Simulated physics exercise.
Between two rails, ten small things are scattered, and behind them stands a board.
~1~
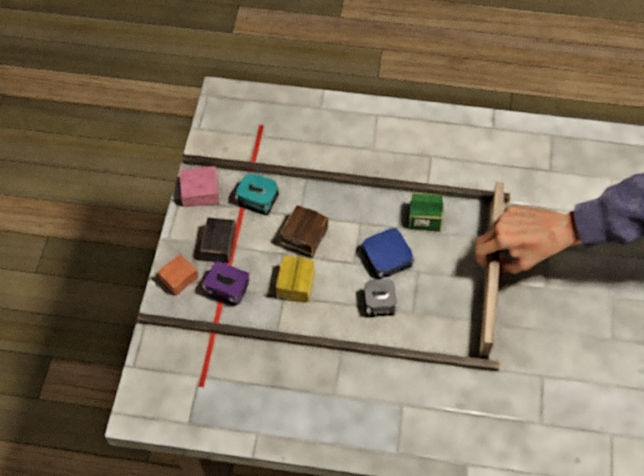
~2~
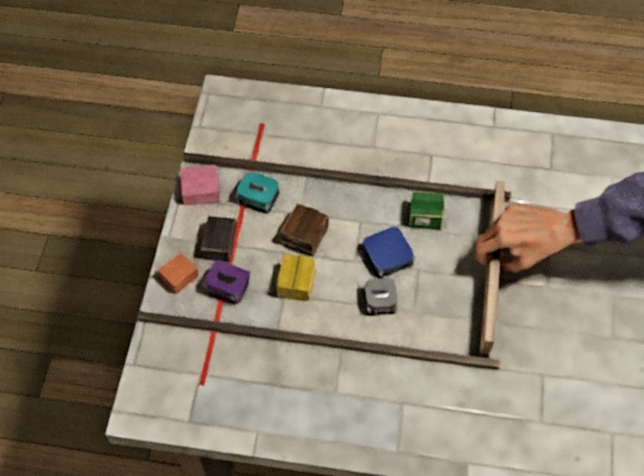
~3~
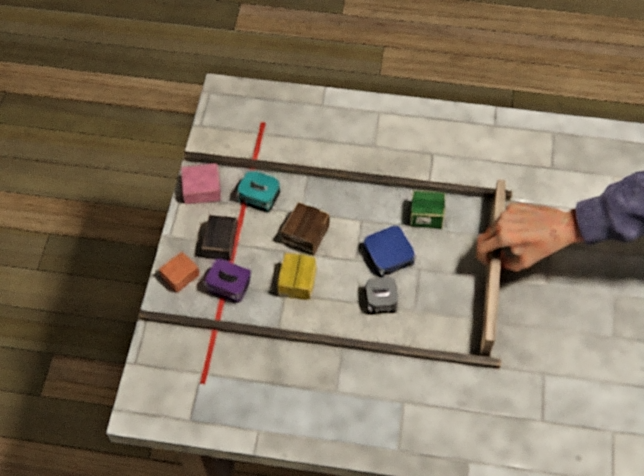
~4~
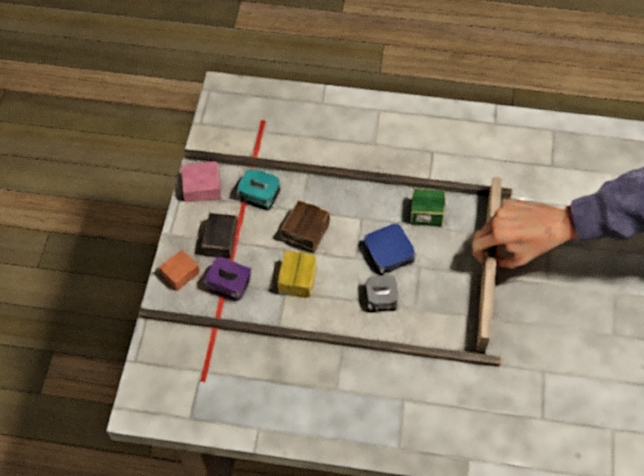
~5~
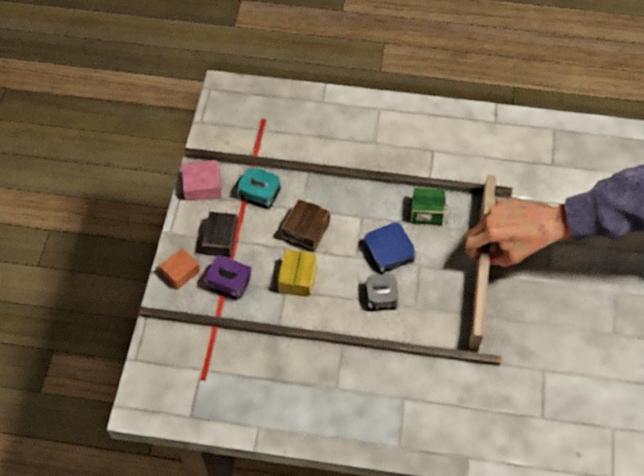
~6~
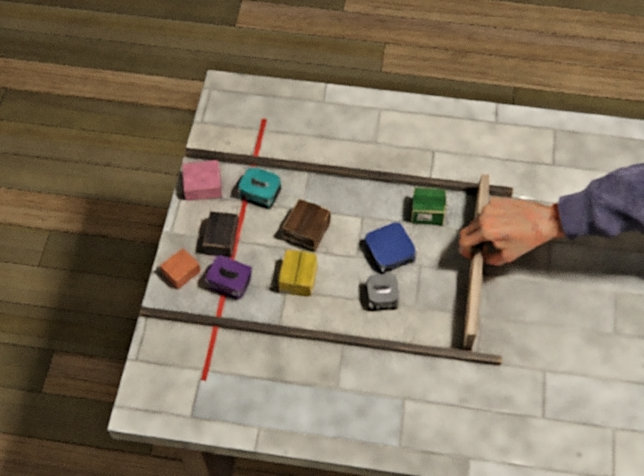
Hand holding a wooden board still, then sliding it slightly left between two rails, the ten small scattered objects staying unmoved.
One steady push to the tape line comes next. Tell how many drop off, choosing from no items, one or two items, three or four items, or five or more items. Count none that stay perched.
Mind you, the pieces that take the plunge come to three or four.
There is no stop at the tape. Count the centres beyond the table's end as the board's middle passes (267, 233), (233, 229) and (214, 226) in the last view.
1, 4 and 5.
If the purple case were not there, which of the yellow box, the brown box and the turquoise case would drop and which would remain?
Yellow box still up, brown box still up, turquoise case still up.
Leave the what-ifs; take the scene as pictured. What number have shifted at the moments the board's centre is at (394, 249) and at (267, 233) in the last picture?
At the first place 3, at the second 10.
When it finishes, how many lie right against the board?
It adds up to 3.
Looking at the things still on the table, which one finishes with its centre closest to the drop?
Foremost is the brown box.
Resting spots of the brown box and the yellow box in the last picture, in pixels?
Approximately (185, 208) for one, approximately (185, 257) for the other.
Soon after, none off yet; pink block at rest near (202, 180); orange block at rest near (181, 268); black block at rest near (221, 234).
At rest, the number that fall off is three or four; fallen, purple case, black block, orange block and pink block.
